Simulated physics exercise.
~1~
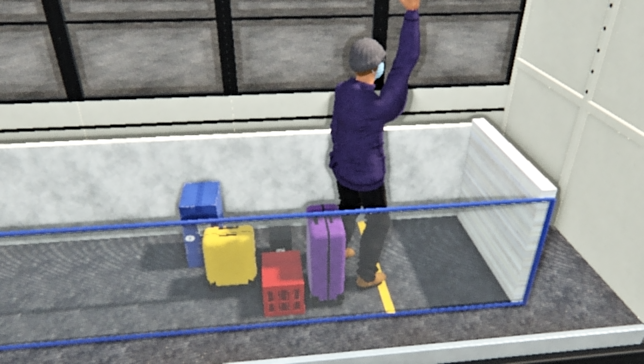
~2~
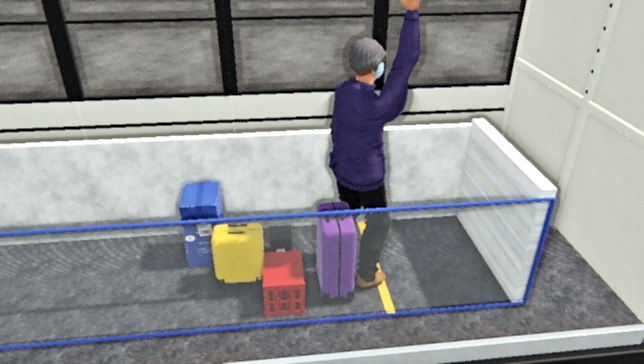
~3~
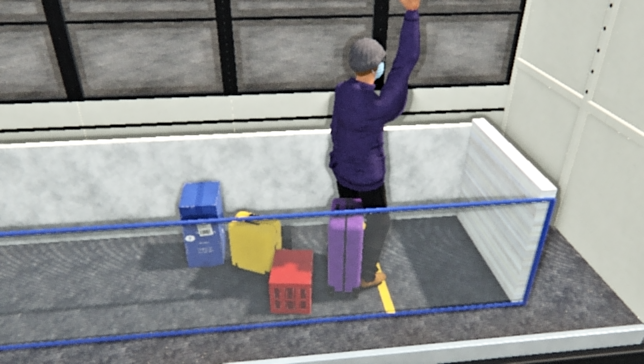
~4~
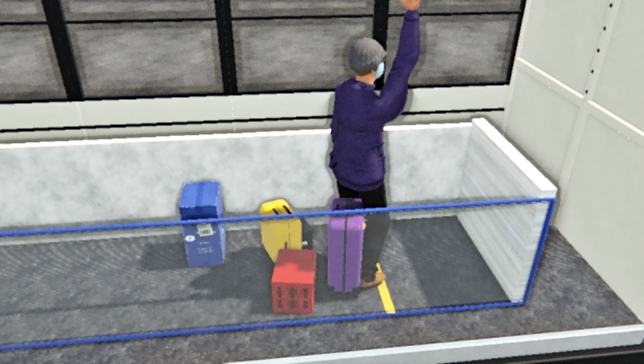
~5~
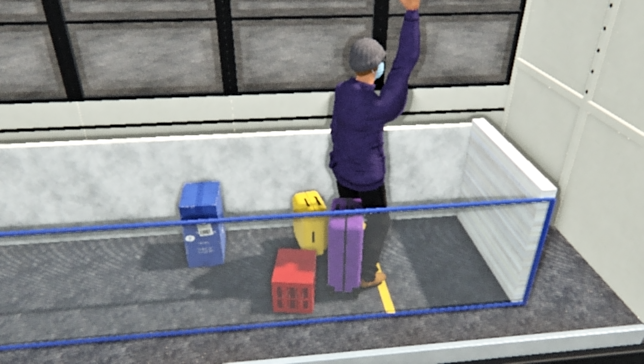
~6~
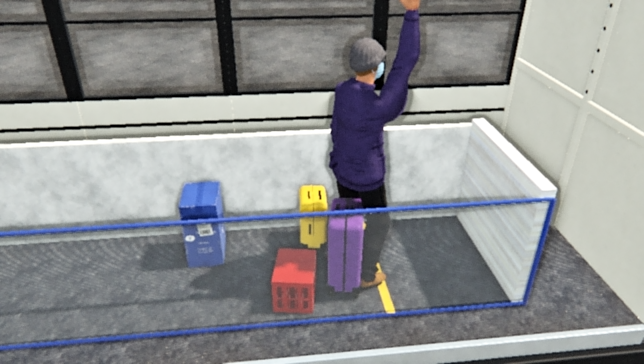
In the luggage bay of a bus, a masked person in a grey cap and purple top stands still with one arm raised, near a yellow line on the floor. A blue bag, a small yellow case, a red crate and a big purple case stand to the left. The yellow and purple cases slide right, and the crate shifts slightly. The purple case soon stops, while the yellow one keeps rolling right, turning and passing behind the crate. It ends upright behind the purple case, which rests upright short of the line; the blue bag stays put.
